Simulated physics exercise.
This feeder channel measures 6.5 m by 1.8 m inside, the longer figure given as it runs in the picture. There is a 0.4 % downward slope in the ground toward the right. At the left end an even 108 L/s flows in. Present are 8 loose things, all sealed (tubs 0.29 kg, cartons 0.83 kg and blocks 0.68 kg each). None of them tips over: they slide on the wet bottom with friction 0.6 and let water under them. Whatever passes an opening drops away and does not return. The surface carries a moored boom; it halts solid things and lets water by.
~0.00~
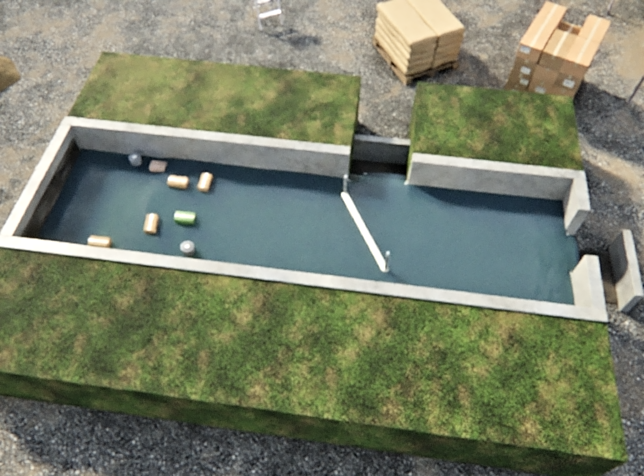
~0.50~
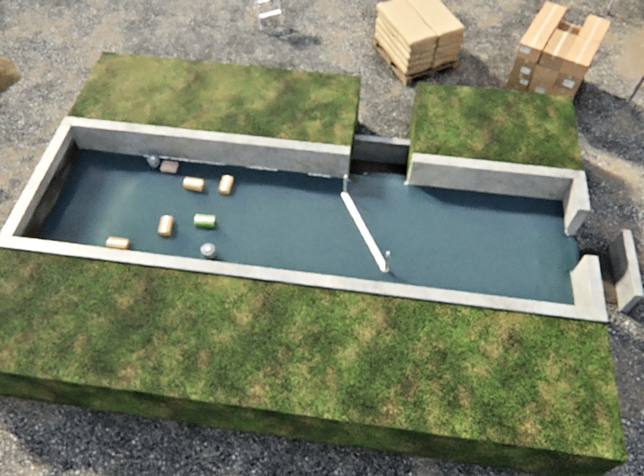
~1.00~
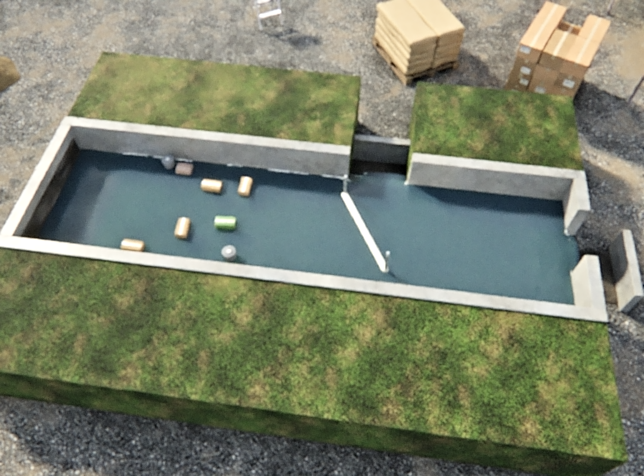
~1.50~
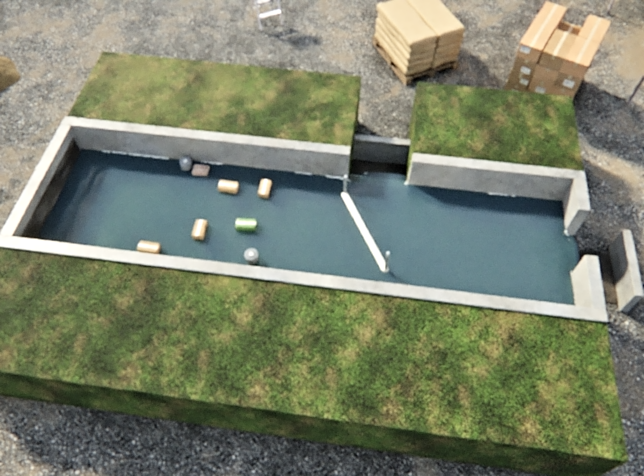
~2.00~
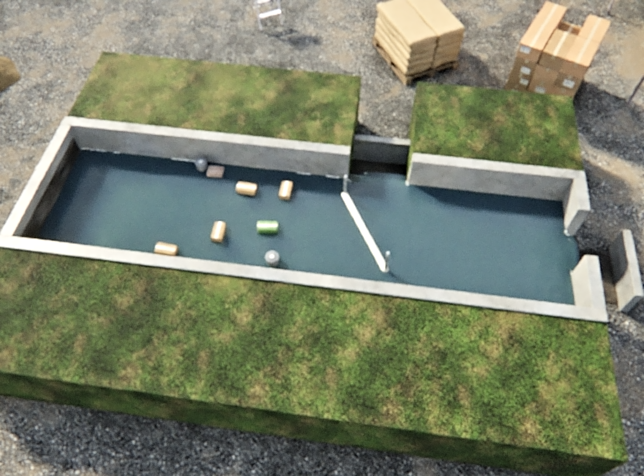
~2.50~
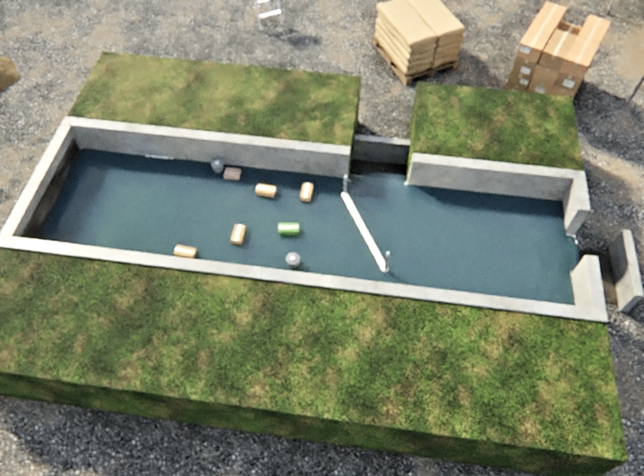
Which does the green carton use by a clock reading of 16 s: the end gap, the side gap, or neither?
The green carton: Neither.
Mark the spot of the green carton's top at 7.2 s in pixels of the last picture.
Estimated top position: Near (364, 243).
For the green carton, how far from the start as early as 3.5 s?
I'd guess some 200 cm by then.
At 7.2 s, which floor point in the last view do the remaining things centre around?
I'd put it close to (359, 247) in the last view.
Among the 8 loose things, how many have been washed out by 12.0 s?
I count 2 of them.
After 3.5 s the green carton is near (330, 230), 1.8 m from its start, afloat; 0 of 8 are out; 8 afloat.
After 7.2 s the green carton is near (364, 243), 2.3 m from its start, afloat; 2 of 8 are out; 6 afloat.
After 12.0 s the green carton is near (364, 243), 2.3 m from its start, afloat; 2 of 8 are out; 6 afloat.
After 16.0 s the green carton is near (364, 243), 2.3 m from its start, afloat; 2 of 8 are out; 6 afloat.
